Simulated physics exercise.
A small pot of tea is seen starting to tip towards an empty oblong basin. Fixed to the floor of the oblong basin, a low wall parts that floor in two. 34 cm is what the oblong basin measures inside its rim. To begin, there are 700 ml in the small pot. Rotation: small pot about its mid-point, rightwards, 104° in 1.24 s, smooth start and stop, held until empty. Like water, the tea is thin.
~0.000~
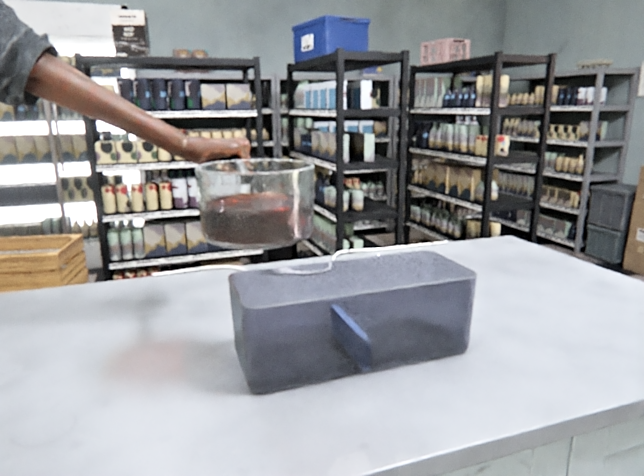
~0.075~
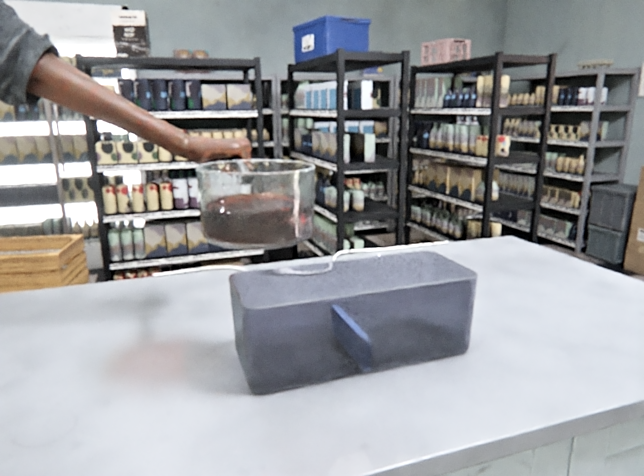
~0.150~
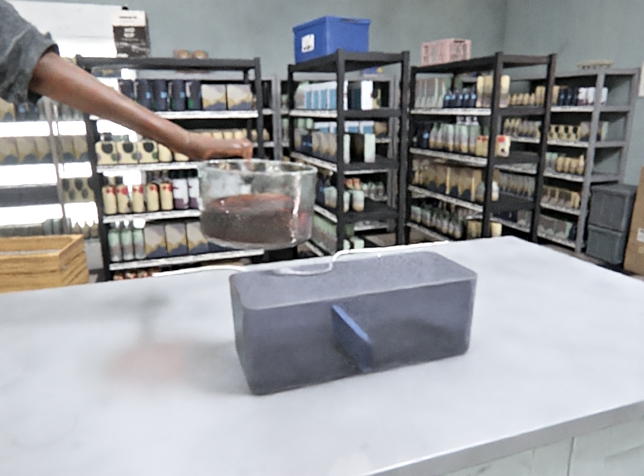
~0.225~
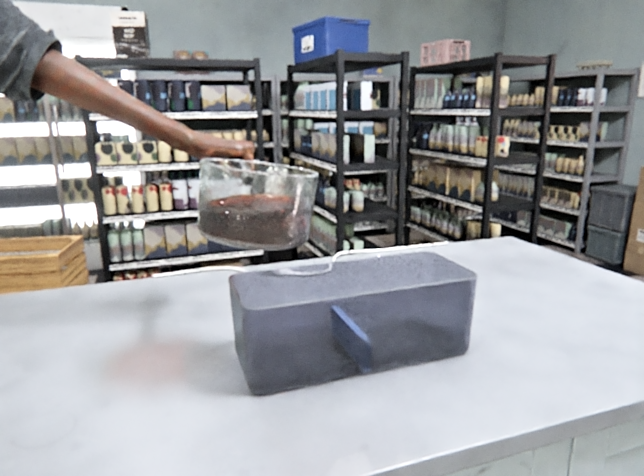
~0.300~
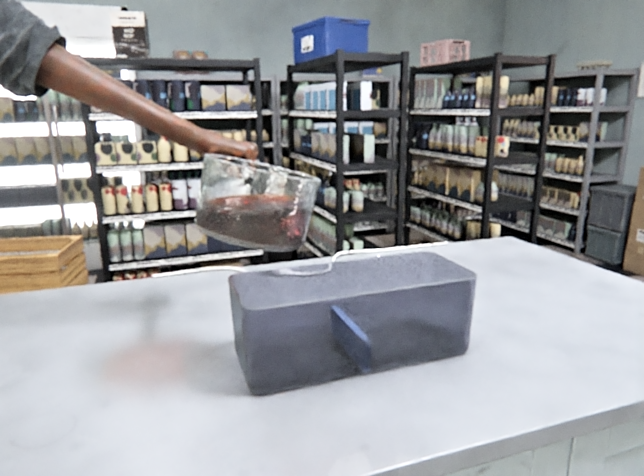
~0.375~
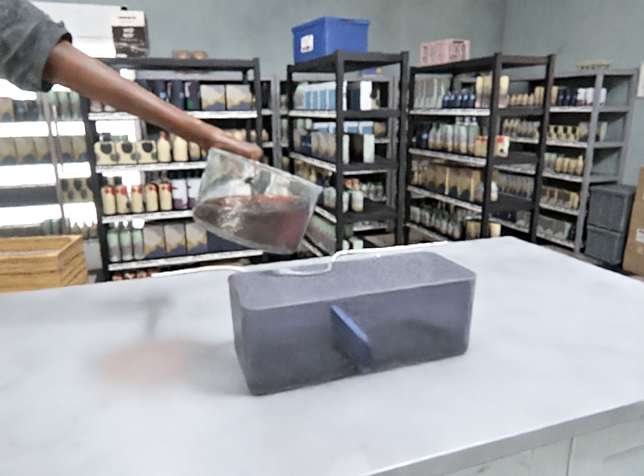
At the start, a hand holds a clear round container of reddish-brown liquid nearly level above a bluish oblong basin on a pale counter, with stocked shelves behind. The hand then tilts the container gradually to the right, its right rim lowering, while the basin stays still and empty.
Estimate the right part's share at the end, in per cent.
Roughly 36 per cent is in the right part.
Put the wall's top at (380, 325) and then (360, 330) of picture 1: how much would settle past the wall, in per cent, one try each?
Respectively 10 and 15 %.
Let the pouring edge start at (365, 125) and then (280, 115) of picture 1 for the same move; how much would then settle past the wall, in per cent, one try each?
The first try gives 95 percent and the second 5 percent.
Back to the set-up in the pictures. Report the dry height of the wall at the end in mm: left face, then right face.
The left comes to roughly 26 mm and the right to roughly 36 mm.
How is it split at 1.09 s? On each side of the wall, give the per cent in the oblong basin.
Around 34 on the left and around 36 on the right.
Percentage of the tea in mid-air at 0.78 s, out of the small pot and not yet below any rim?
My guess is roughly 22 %.
By 0.78 s the tilt is 73° and 70 per cent is still to pour, 4 is left of the wall and 3 right of it.
By 1.09 s the tilt is 100° and 19 per cent is still to pour, 35 is left of the wall and 35 right of it.
By 1.40 s the tilt is 104° and 1 per cent is still to pour, 61 is left of the wall and 36 right of it.
By 1.74 s the tilt is 104° and 0 per cent is still to pour, 63 is left of the wall and 36 right of it.
At rest 63 per cent lies left of the wall, 36 right of it and 0 outside.
